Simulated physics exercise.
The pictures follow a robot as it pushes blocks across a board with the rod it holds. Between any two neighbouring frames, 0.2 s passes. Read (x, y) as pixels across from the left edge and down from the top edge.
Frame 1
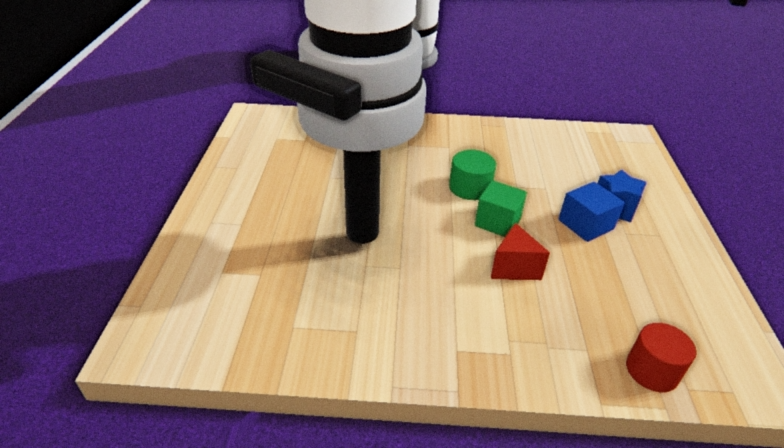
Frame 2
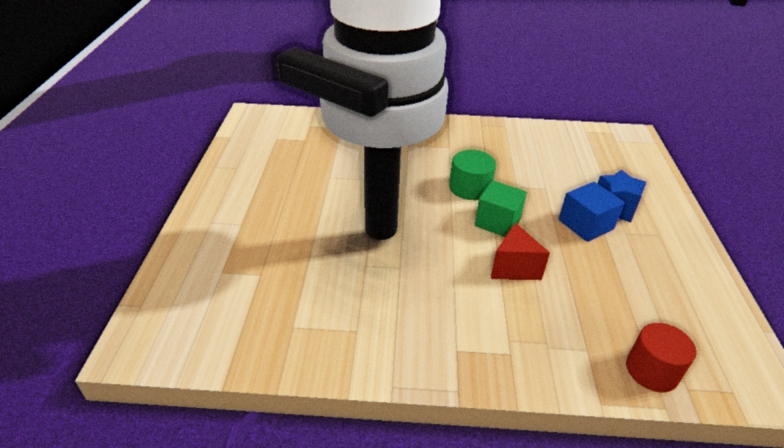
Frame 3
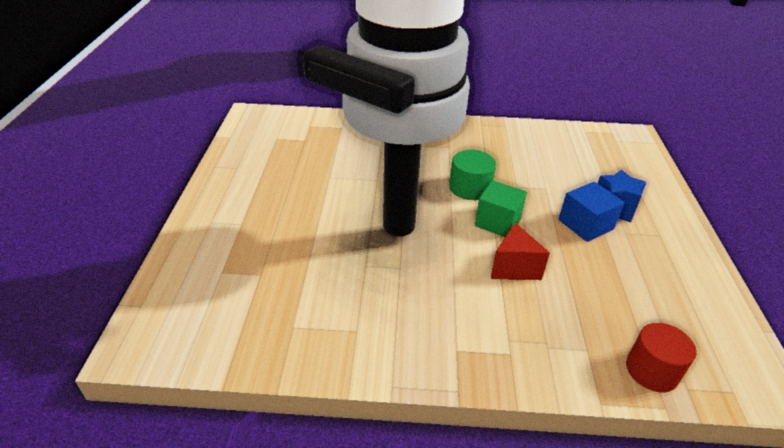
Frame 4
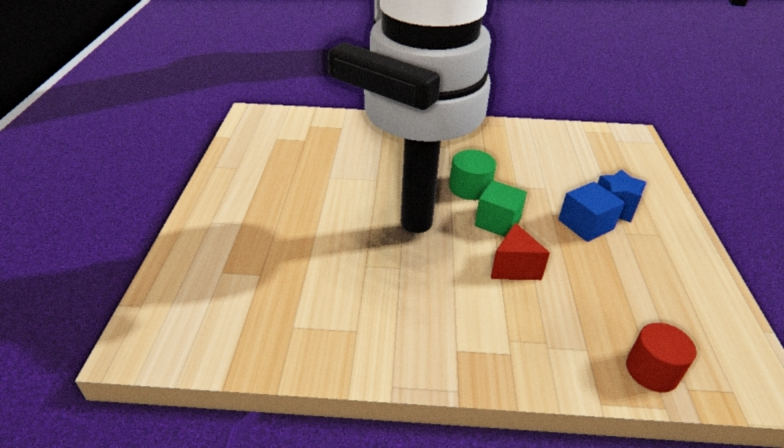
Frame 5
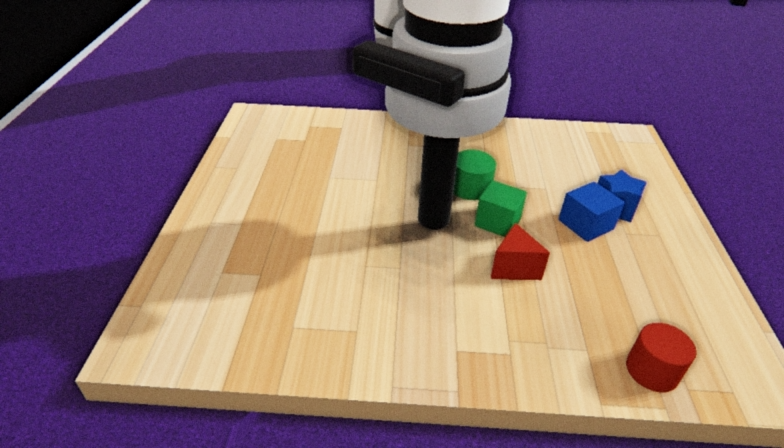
On a wooden board over purple cloth, a robot arm slid its black rod steadily rightward, drawing close to the green cylinder and green block, while the red and blue pieces also stayed still.
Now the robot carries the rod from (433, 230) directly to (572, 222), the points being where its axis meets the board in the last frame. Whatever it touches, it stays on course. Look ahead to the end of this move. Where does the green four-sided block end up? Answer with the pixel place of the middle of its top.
That would be at about pixel (572, 174).
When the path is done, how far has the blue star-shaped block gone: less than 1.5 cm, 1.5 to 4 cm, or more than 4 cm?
Distance: 1.5 to 4 cm.
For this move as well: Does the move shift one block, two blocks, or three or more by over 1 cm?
Answer: 3+.
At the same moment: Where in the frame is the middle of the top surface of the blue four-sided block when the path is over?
Around pixel (618, 194).
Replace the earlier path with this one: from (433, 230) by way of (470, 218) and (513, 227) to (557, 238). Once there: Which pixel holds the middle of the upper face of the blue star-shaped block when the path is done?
Expect it around (643, 177).
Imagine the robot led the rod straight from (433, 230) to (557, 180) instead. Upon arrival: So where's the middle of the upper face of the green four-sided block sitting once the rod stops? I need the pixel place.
Answer: (526, 195).
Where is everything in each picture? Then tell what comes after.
In the first picture, rod tip (363, 234); block tops, green four-sided block (503, 195); red triangular block (521, 241); blue four-sided block (595, 197); blue star-shaped block (624, 182).
In the second picture, rod (381, 231); blocks unchanged.
In the third picture, rod (399, 228); blocks unchanged.
In the fourth picture, rod (416, 224); blocks unchanged.
In the fifth picture, rod (433, 221); green four-sided block (503, 195); red triangular block (521, 241); blue four-sided block (595, 197); blue star-shaped block (624, 182).
The first path, step by step. One third of the way, rod (482, 218); green four-sided block (523, 192).
Two thirds of the way, rod (528, 216); green four-sided block (557, 182), turned 45° anticlockwise; blue four-sided block (605, 196), turned 30° clockwise; blue star-shaped block (632, 182), turned 15° anticlockwise.
At the end, rod (575, 214); green four-sided block (572, 174), turned 110° anticlockwise; red triangular block in place; blue four-sided block (618, 194), turned 40° clockwise; blue star-shaped block (645, 180), turned 30° anticlockwise.
